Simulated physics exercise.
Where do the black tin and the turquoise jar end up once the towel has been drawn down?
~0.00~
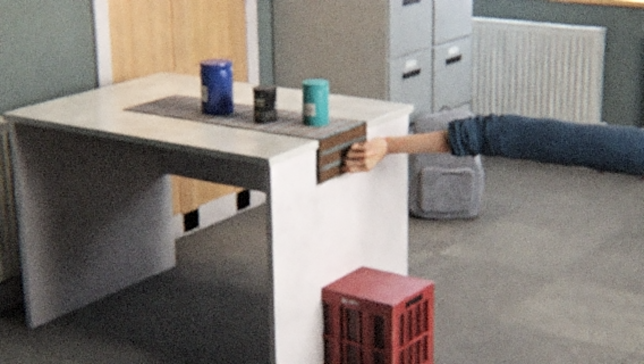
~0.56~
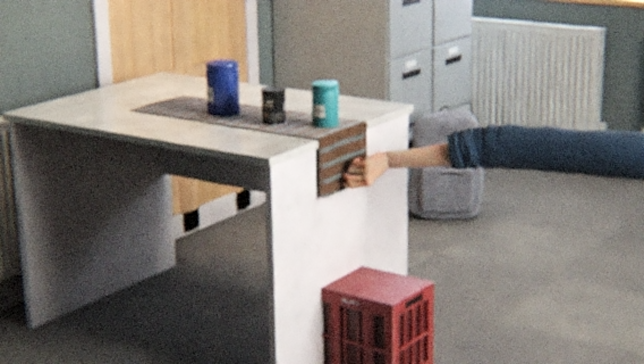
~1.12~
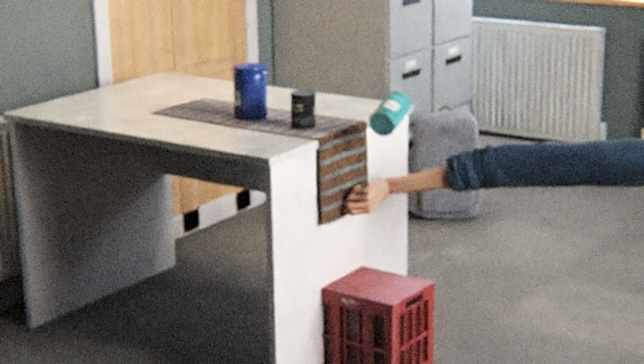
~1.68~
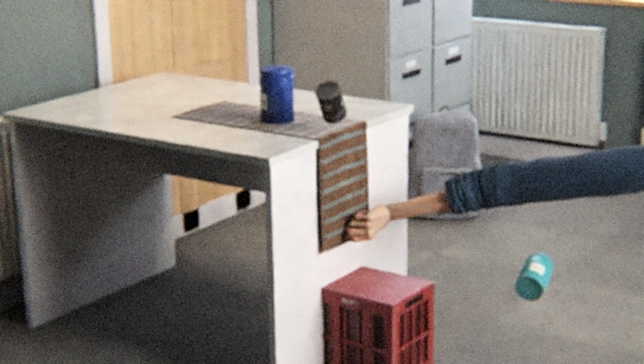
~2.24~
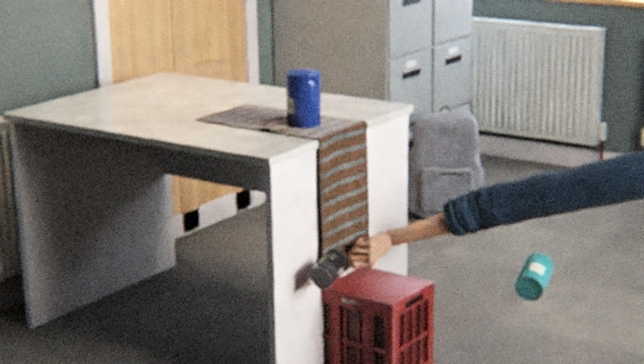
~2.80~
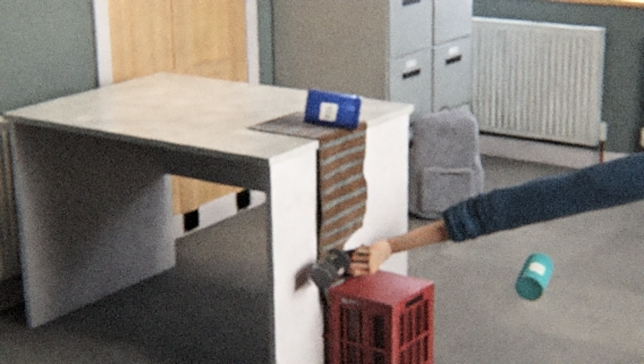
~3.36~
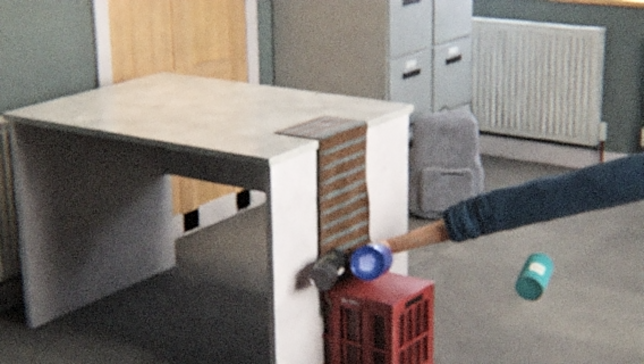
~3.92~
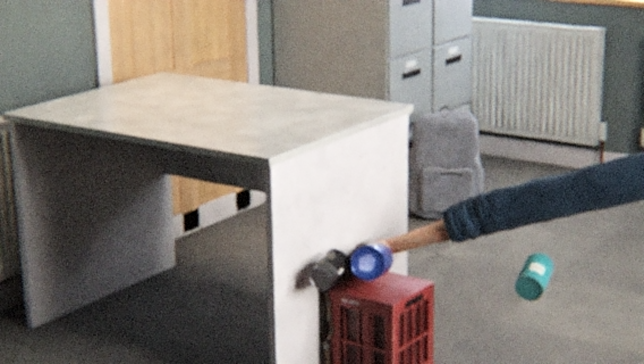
Both end up off the table. The black tin is carried off the end and lies down by the red crate, while the turquoise jar falls off and lies on its side on the floor to the right.
